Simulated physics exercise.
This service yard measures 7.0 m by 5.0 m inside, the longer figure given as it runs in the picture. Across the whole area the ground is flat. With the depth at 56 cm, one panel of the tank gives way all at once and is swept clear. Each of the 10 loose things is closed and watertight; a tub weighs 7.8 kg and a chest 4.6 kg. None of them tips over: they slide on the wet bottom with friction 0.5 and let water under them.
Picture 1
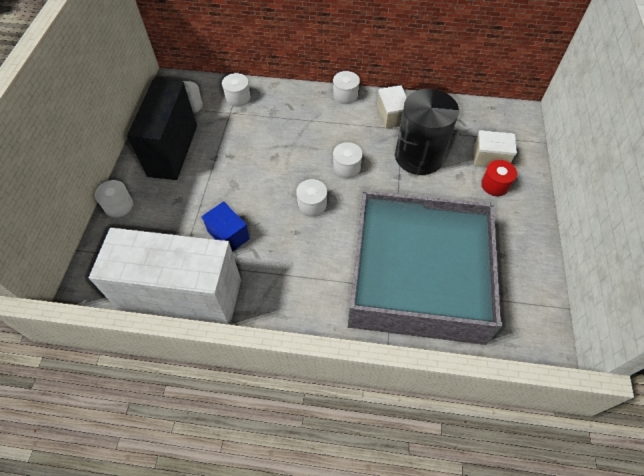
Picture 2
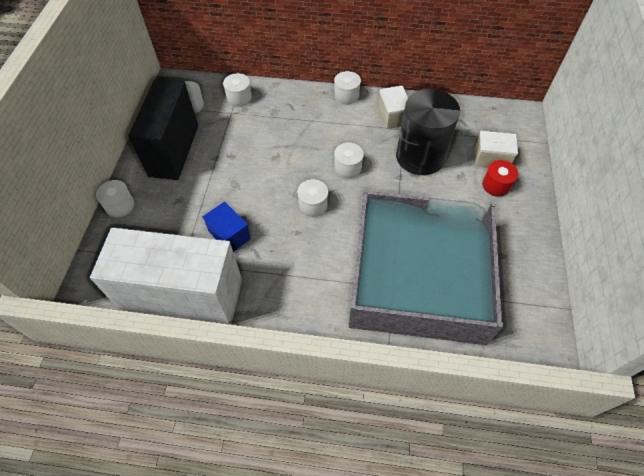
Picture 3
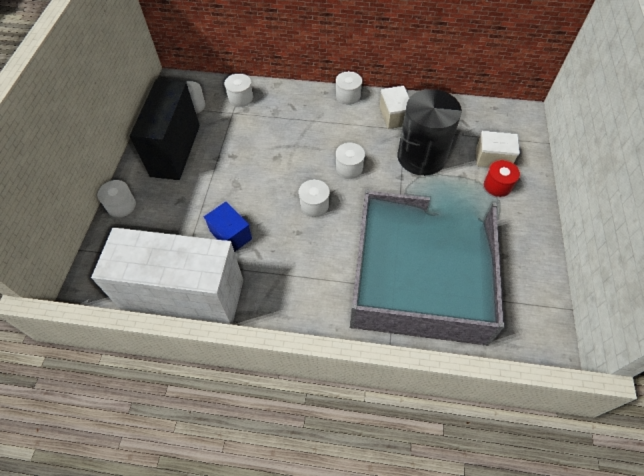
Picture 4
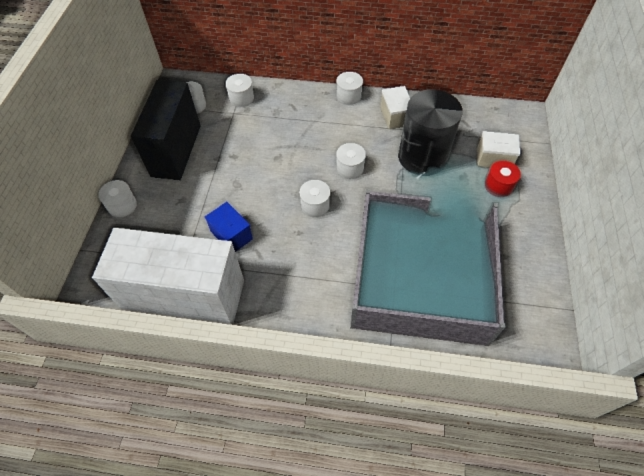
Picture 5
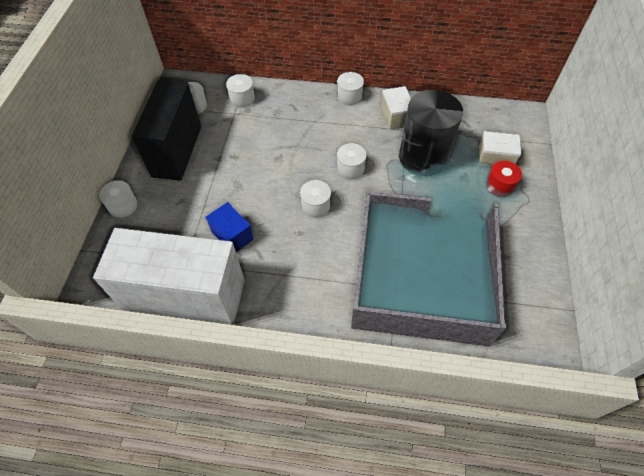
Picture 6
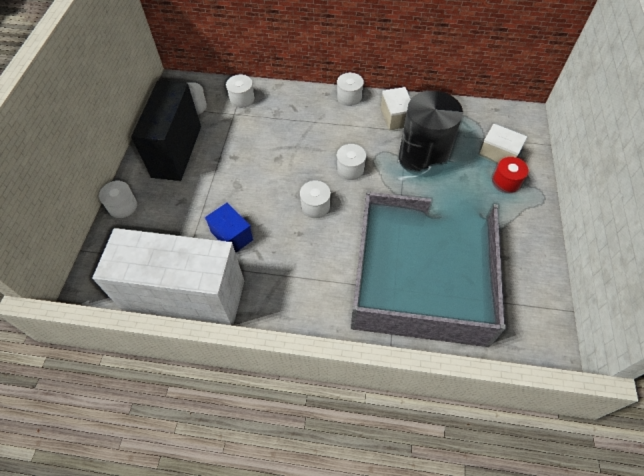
Water pours through a gap in the tank's back wall and nudges the red tub.
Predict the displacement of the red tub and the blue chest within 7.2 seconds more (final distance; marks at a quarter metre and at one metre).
In the end the red tub leaves its spot far behind. The blue chest edges off its spot.
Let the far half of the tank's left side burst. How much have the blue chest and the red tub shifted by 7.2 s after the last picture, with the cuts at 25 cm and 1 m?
Log: Blue chest large displacement; red tub negligible displacement.
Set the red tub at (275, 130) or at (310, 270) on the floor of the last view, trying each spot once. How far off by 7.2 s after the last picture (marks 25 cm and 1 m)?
From the first place it goes well off; from the second it is barely disturbed.
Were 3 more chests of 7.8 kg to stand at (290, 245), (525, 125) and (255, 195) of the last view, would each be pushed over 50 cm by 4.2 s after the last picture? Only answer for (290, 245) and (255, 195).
Order kept: Falls short, falls short.
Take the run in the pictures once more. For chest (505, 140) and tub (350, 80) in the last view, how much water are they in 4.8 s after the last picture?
First roughly 16 cm, second roughly 8 cm.
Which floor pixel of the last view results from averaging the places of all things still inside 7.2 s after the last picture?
Centred roughly on (273, 188).
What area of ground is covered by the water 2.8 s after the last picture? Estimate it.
20 m2.
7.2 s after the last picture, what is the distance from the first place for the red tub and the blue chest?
My guess is some 200 and 50 cm, respectively.
Then, 0.9 s after the last picture the red tub is near (546, 125), 1.2 m from its start, afloat; the blue chest is near (227, 221), 0.0 m from its start, aground; 2 afloat.
Then, 2.8 s after the last picture the red tub is near (538, 125), 1.1 m from its start, afloat; the blue chest is near (227, 221), 0.0 m from its start, aground; 3 afloat.
Then, 4.8 s after the last picture the red tub is near (546, 178), 0.6 m from its start, afloat; the blue chest is near (225, 223), 0.0 m from its start, aground; 5 afloat.
Then, 7.2 s after the last picture the red tub is near (530, 299), 2.1 m from its start, afloat; the blue chest is near (213, 248), 0.5 m from its start, afloat; 5 afloat.
